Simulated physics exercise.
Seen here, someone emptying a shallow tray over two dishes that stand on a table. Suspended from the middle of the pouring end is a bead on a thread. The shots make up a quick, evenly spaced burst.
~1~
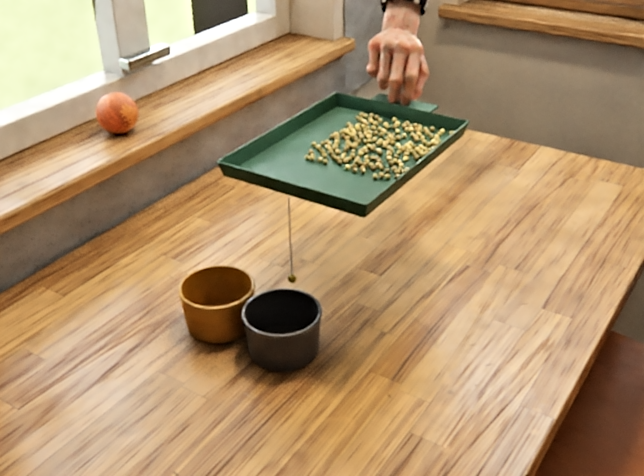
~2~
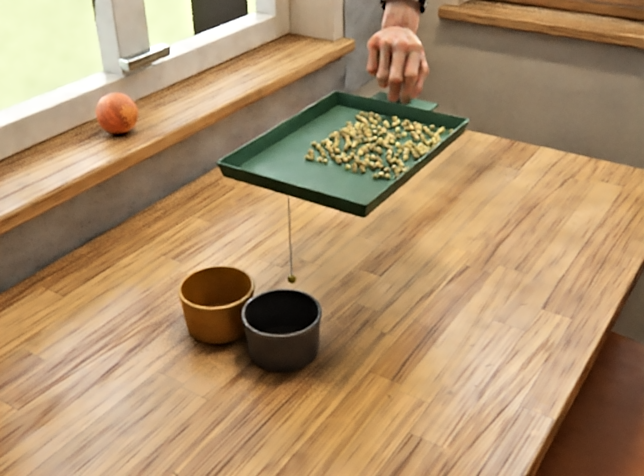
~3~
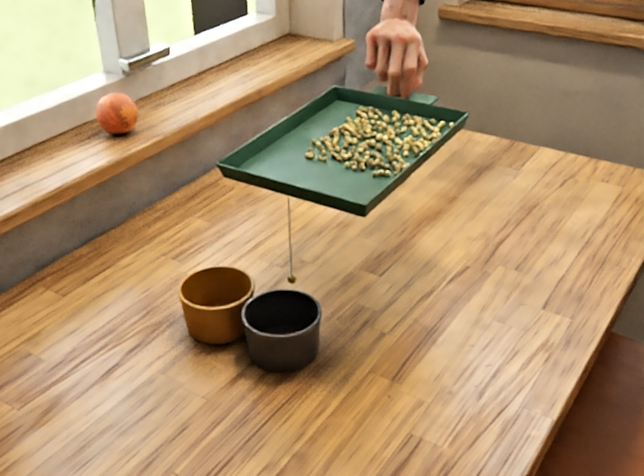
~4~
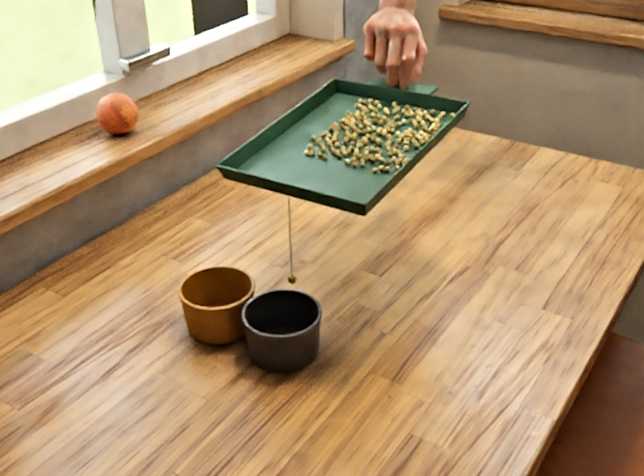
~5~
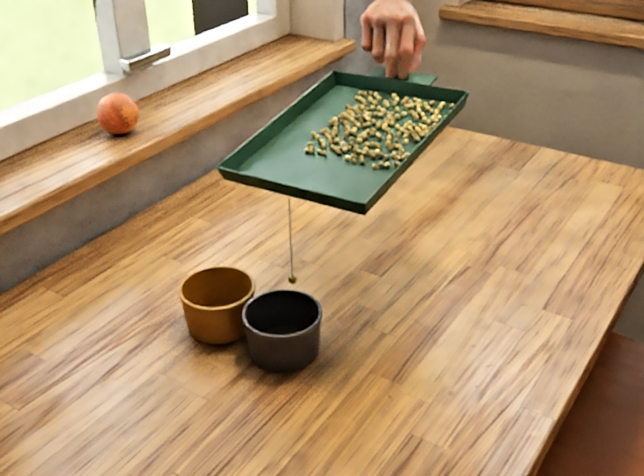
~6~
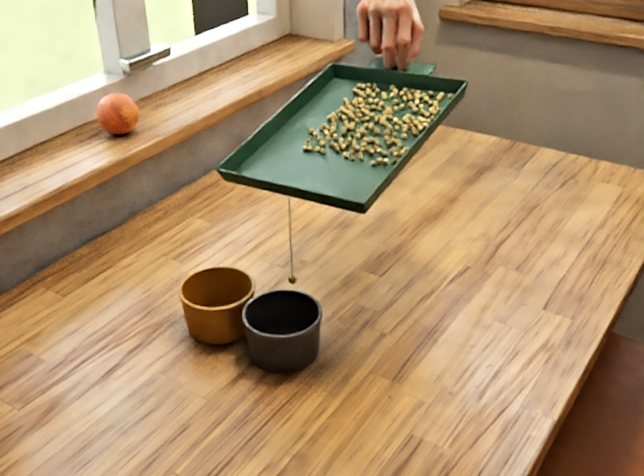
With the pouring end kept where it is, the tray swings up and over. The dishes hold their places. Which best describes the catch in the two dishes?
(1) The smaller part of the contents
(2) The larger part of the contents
The larger part of the contents.
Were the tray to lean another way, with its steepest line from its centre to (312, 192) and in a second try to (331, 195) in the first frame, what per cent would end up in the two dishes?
Around 40 percent for the first aim and around 0 percent for the second.
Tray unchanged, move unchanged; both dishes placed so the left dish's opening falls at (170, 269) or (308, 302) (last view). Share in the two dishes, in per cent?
Near 70 % and 0 %.
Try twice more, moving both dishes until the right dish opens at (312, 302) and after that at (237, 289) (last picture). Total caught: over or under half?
Place 1: Higher than half; place 2: Higher than half.
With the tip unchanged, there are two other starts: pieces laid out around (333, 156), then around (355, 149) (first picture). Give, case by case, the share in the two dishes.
Estimate: 90 % first, 90 % second.
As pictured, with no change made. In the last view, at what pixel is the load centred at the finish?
Close to (221, 318) in the last picture.
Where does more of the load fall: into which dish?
The fuller one is the one on the left.
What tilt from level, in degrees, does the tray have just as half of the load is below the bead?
It is at around 100 degrees.
Just after the last frame, tray tipped steeply; almost all on the tray; just a few in the right dish; about a tenth in the left dish; just a few outside both; just a few in the air.
A moment on, tray tipped right over; roughly two thirds on the tray; just a few in the right dish; roughly a quarter in the left dish; just a few outside both; roughly a quarter in the air.
Further on, tray tipped past a quarter turn; roughly a quarter in the right dish; the larger part in the left dish; about a tenth outside both.
When it is over, tray tipped past a quarter turn; roughly a quarter in the right dish; the larger part in the left dish; about a tenth outside both.
